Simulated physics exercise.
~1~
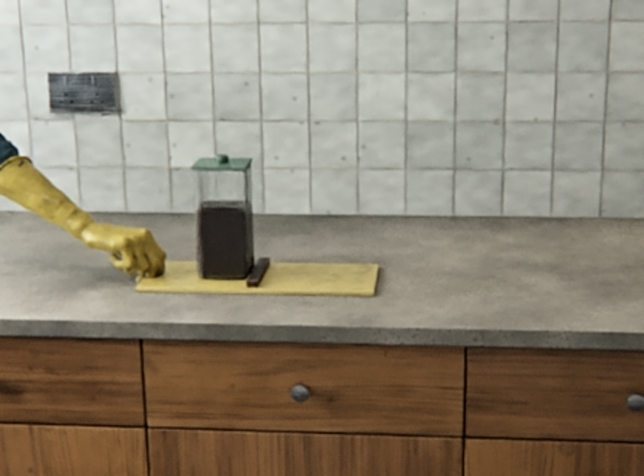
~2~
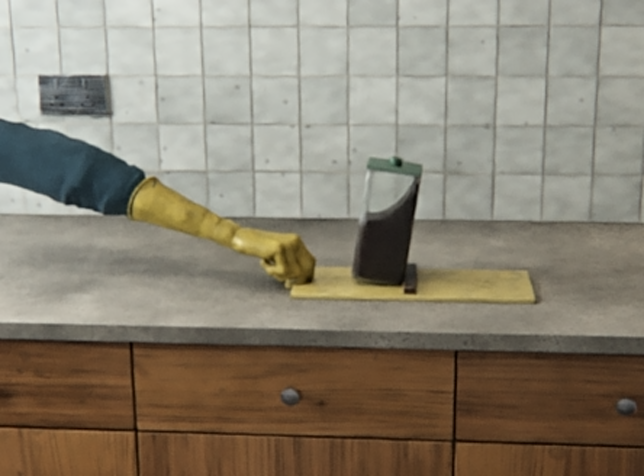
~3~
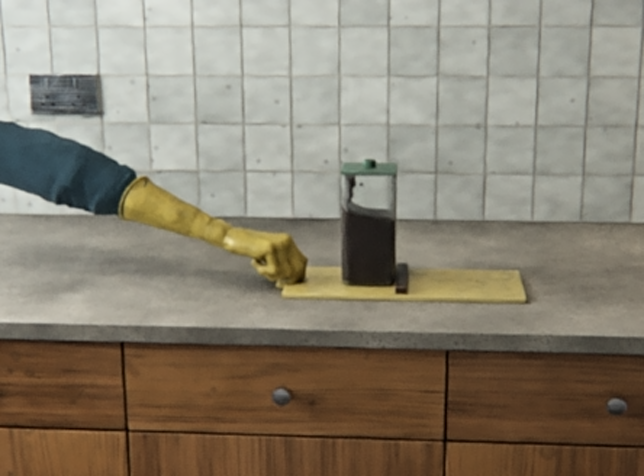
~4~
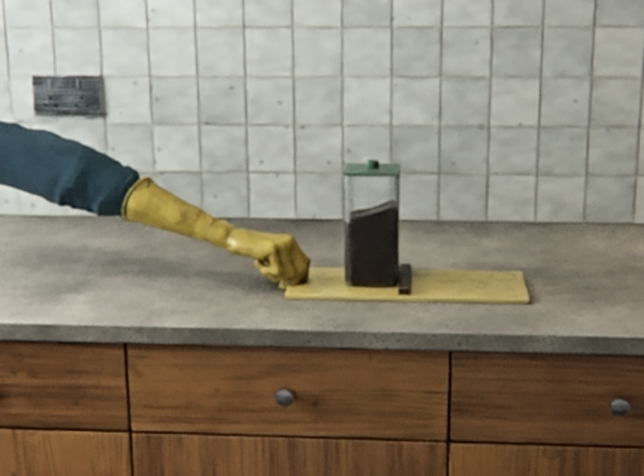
A yellow-gloved hand in a dark blue sleeve pushes a pale yellow board to the right along a grey counter, seen from the front in a slightly swaying view. On the board stands a clear flask of dark coffee with a green cap, a small dark brown batten at its right foot. Wooden drawers lie below, and white tiles with a dark plaque cover the wall behind. The board stops, and the flask tips to the right against the batten, its coffee surging up the right side. It rocks back upright and stays standing, the coffee still slightly uneven.
